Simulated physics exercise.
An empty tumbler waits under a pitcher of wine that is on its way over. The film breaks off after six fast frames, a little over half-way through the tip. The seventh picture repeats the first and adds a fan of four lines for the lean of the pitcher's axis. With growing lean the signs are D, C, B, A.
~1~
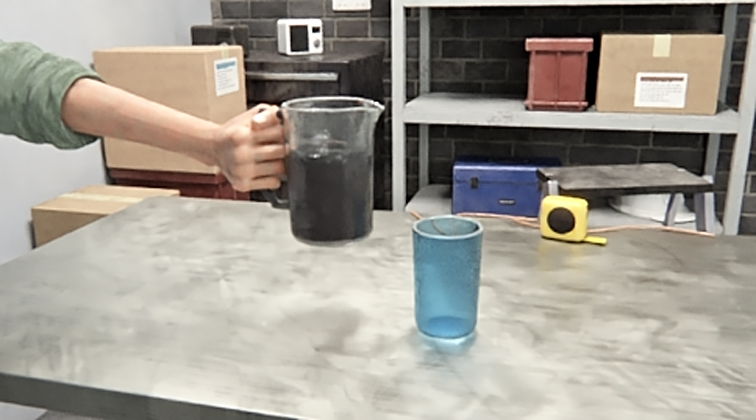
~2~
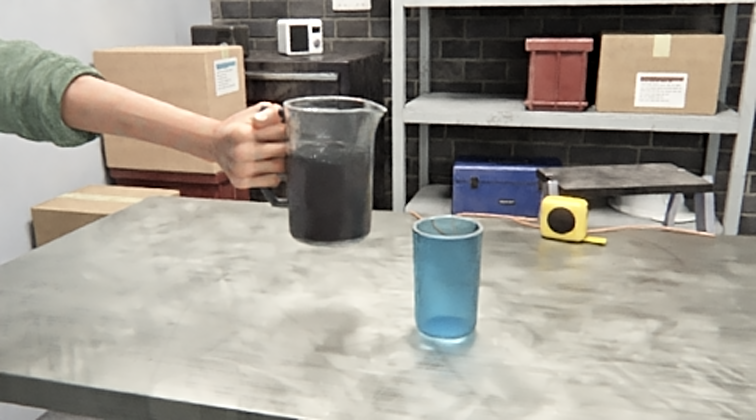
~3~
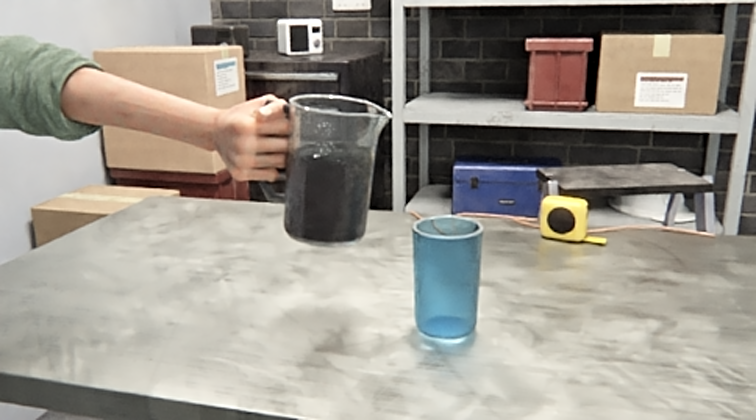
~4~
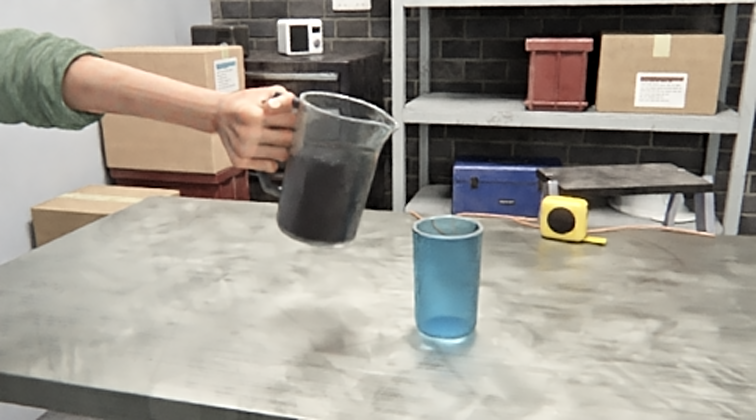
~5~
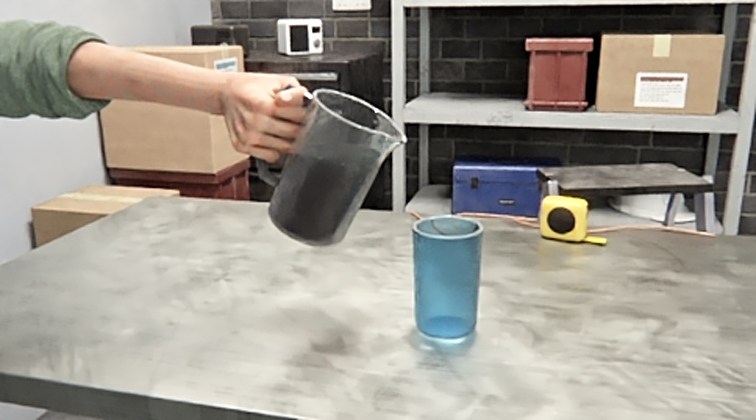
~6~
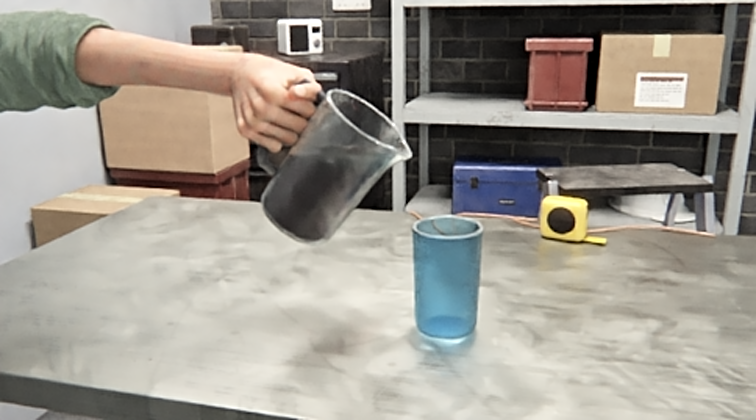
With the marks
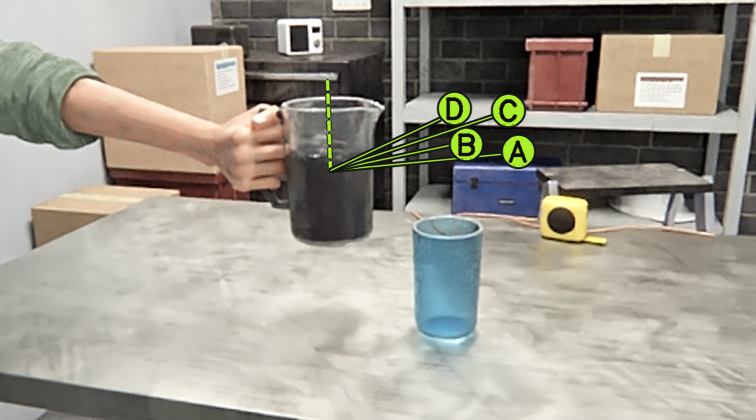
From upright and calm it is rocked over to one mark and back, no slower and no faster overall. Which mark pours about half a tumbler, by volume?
Choose C.
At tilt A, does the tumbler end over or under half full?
Over half.
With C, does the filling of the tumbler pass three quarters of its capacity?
No, less.
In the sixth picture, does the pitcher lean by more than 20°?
Yes, it does.
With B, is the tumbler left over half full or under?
Over.
On the marked copy, A at (501, 154); B at (449, 145); C at (492, 116); D at (440, 119).
With A, the tumbler ends with about 83 % of what it can hold; 7 % of the wine is spilt.
With B, the tumbler ends with about 73 % of what it can hold.
With C, the tumbler ends with about 52 % of what it can hold.
With D, the tumbler ends with about 33 % of what it can hold.
